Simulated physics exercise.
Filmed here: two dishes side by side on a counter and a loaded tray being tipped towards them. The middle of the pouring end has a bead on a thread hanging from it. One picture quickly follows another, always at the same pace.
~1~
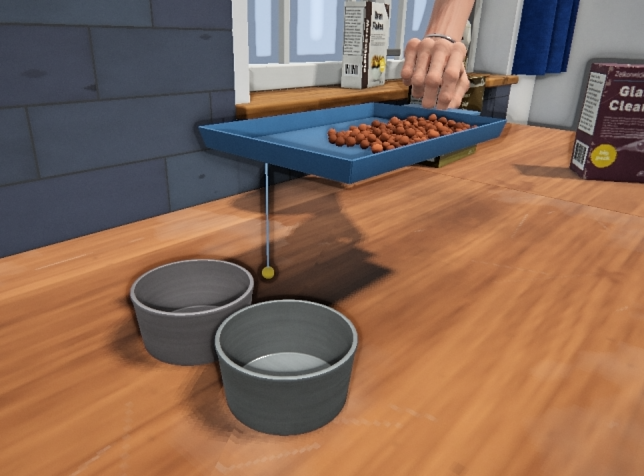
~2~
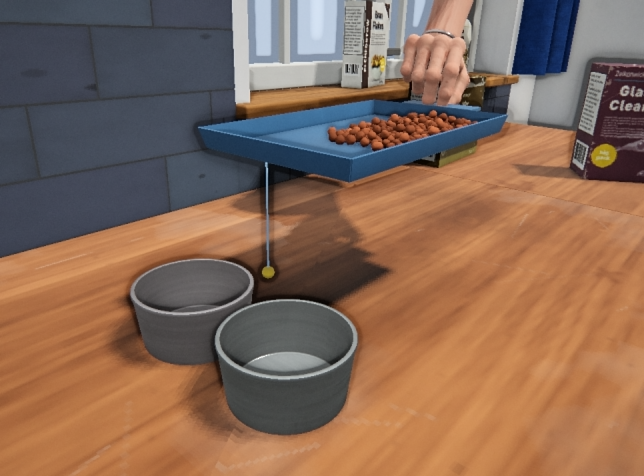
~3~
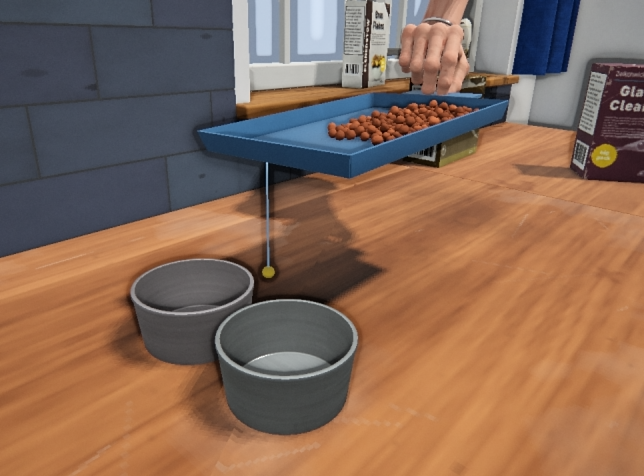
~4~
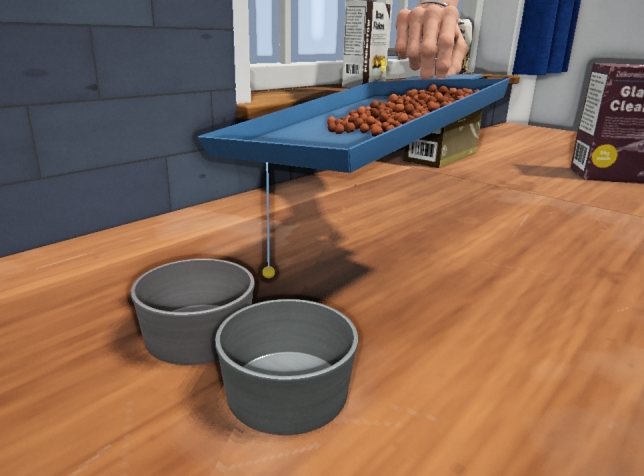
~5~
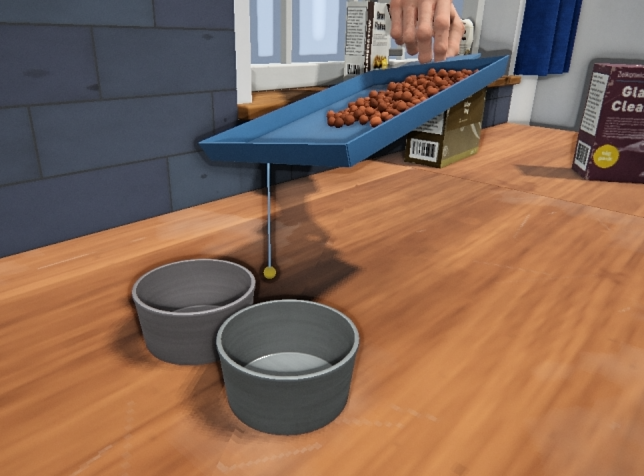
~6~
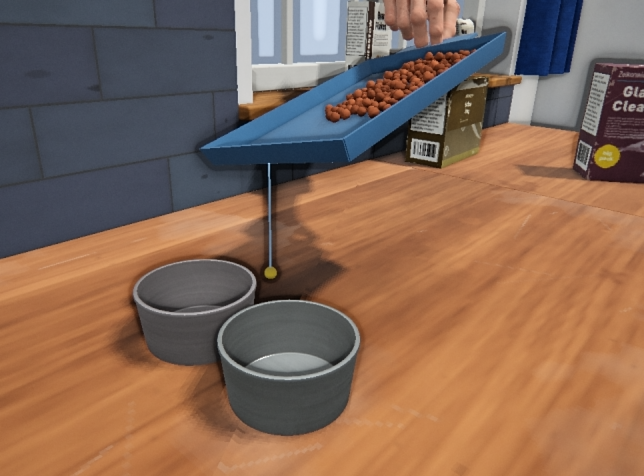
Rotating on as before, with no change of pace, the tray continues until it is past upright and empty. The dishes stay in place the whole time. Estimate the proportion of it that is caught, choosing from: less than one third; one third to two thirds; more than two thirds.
One to two thirds.
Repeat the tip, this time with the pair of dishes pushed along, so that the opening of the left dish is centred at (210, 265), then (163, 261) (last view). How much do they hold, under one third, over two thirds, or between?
Over two thirds; in the middle band.
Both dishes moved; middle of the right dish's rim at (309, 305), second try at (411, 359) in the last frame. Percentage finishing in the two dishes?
In order: 90 percent and 0 percent.
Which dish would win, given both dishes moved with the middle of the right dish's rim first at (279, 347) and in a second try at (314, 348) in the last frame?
The one on the left side, then the one on the left side.
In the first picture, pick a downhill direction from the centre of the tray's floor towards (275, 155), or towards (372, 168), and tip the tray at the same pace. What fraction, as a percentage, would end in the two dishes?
80 %, give or take, and then 40 %.
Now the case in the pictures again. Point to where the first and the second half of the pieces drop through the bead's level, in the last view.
(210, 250), then (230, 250).
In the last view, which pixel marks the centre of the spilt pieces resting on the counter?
It's centred close to pixel (215, 292).
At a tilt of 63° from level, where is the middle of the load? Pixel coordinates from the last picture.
The load is centred around (248, 135).
Just after the last frame, tray tipped steeply; the larger part on the tray; just a few in the left dish; just a few outside both; about a tenth in the air.
A moment on, tray tipped past a quarter turn; roughly two thirds on the tray; roughly a quarter in the left dish; roughly a quarter outside both; just a few in the air.
Further on, tray tipped past a quarter turn; roughly half in the left dish; roughly half outside both.
When it is over, tray tipped past a quarter turn; not one in the right dish; roughly half in the left dish; roughly half outside both.
